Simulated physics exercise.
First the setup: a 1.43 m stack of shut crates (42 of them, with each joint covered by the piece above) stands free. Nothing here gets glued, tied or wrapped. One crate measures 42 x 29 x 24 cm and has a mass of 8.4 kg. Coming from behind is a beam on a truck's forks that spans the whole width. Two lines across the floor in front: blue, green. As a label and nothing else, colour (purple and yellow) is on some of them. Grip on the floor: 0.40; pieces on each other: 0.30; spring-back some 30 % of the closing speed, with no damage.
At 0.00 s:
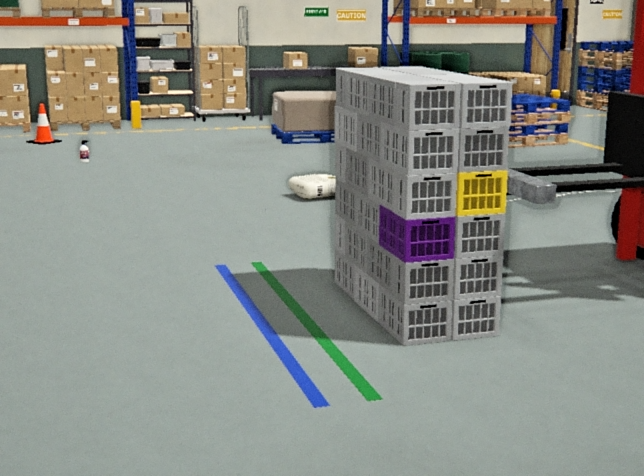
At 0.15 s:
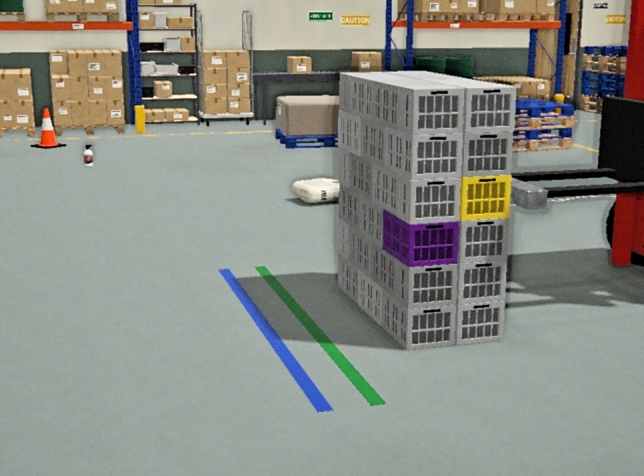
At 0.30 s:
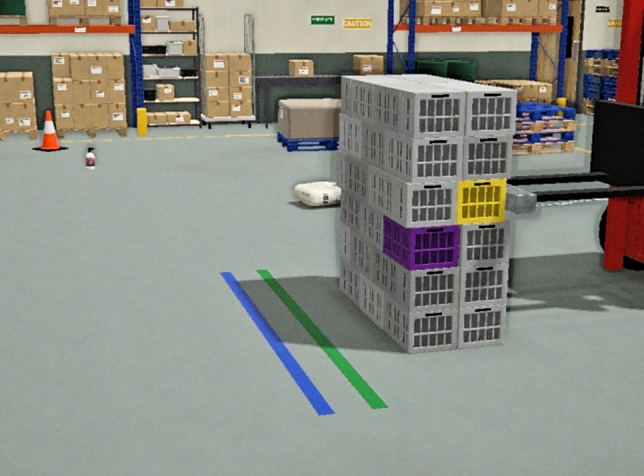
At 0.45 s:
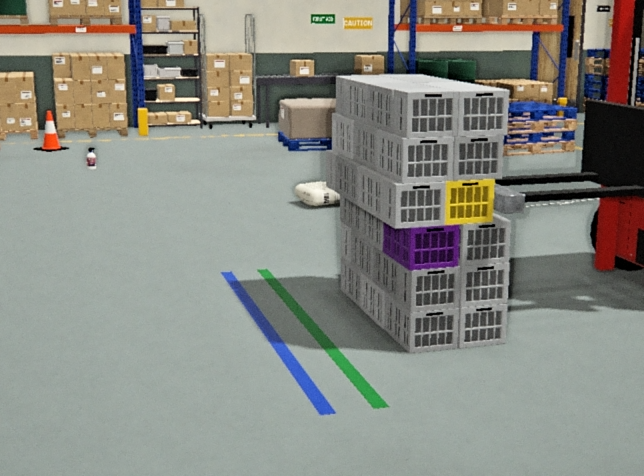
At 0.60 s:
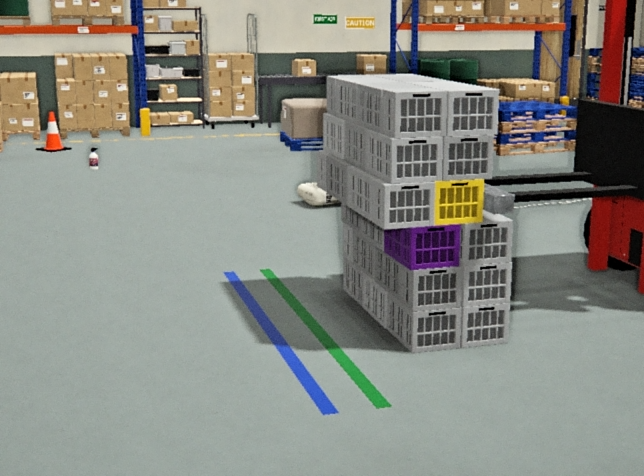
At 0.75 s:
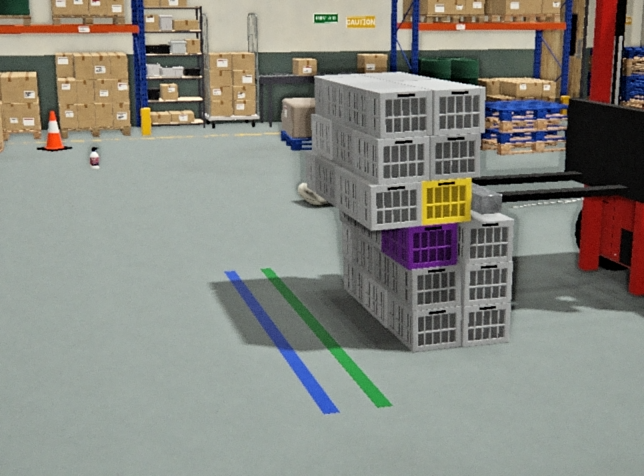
We see a tall stack of gray crates, one yellow and one purple, beside blue and green floor lines as forklift forks move left, pushing the upper layers, including the yellow crate, leftward over the nearly still lower ones.
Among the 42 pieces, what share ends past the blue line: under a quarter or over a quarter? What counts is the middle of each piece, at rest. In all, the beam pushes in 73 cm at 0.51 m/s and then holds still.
Over a quarter of them.
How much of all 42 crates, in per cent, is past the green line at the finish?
My estimate is close to 60 per cent.
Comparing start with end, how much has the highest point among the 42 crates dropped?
70 cm.
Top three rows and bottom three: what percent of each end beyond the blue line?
For the top it's 80 in a hundred, for the bottom 0 in a hundred.
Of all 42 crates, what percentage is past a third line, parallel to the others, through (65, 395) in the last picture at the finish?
Estimate: About 15 percent.
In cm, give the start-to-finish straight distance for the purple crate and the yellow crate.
For purple it's roughly 70 cm, and for yellow it's roughly 130 cm.
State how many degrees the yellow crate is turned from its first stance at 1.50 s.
Some 30 degrees.
By 1.08 s, none of the 42 crates past the blue line, 32 disturbed; yellow crate tilted 13°; purple crate tilted 13°.
By 1.50 s, 7 of the 42 crates past the blue line; purple crate tilted 32°; yellow crate tilted 32°.
By 2.22 s, 18 of the 42 crates past the blue line; purple crate on its side; yellow crate on its side.
When it is over (3.7 s), 18 of the 42 crates past the blue line; purple crate on its side; yellow crate on its side. That is 43 per cent. In pixels of the last frame, middles, purple crate near (309, 277), yellow crate near (270, 284).
